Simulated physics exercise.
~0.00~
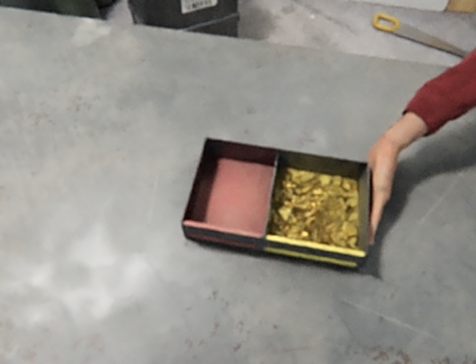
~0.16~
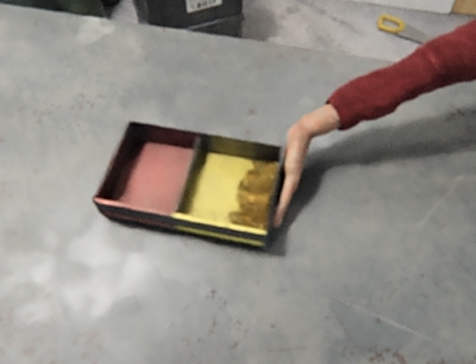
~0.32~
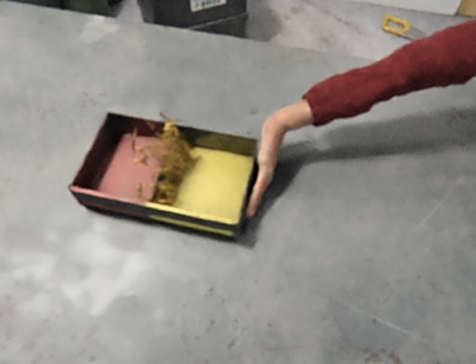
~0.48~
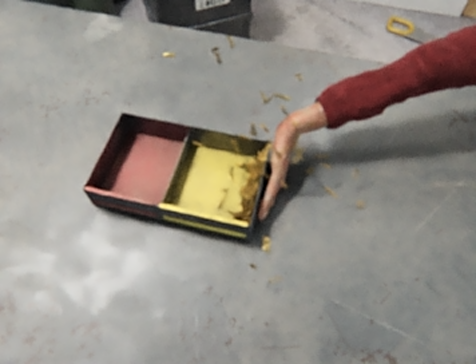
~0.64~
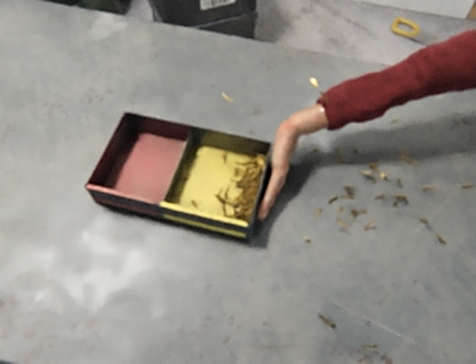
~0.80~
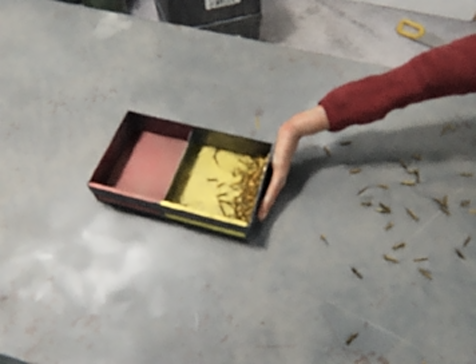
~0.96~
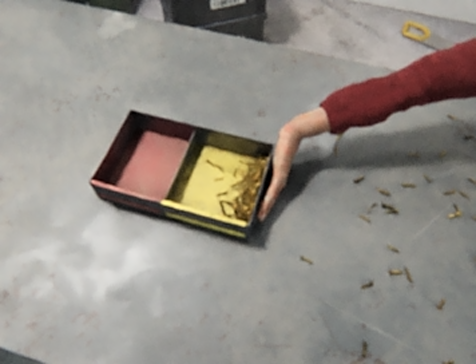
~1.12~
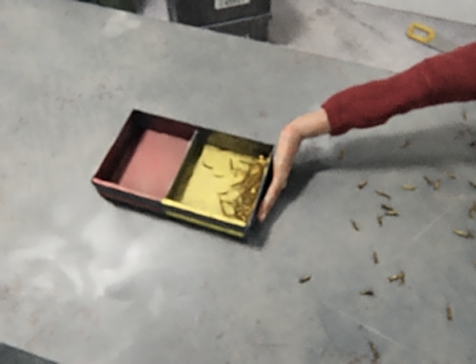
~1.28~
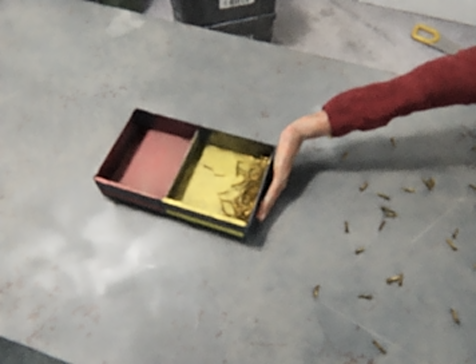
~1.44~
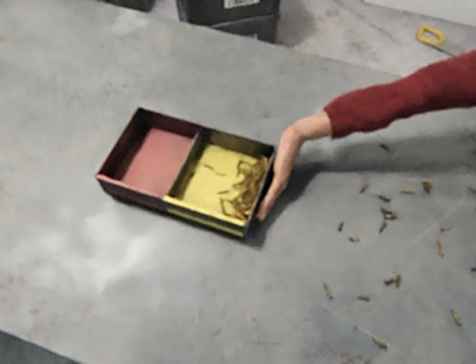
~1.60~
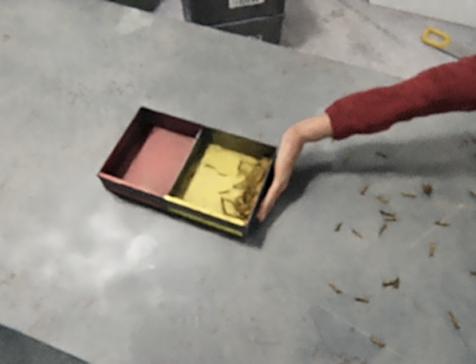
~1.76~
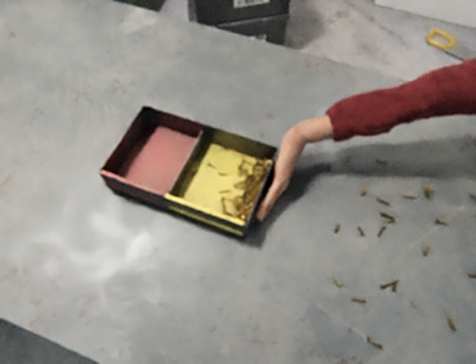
The clip shows a hand sliding a tray with red and yellow compartments left across a grey surface, then slightly right, as small brass-coloured screws surge from the yellow side and scatter; most settle back there, while others lie still outside on the right.
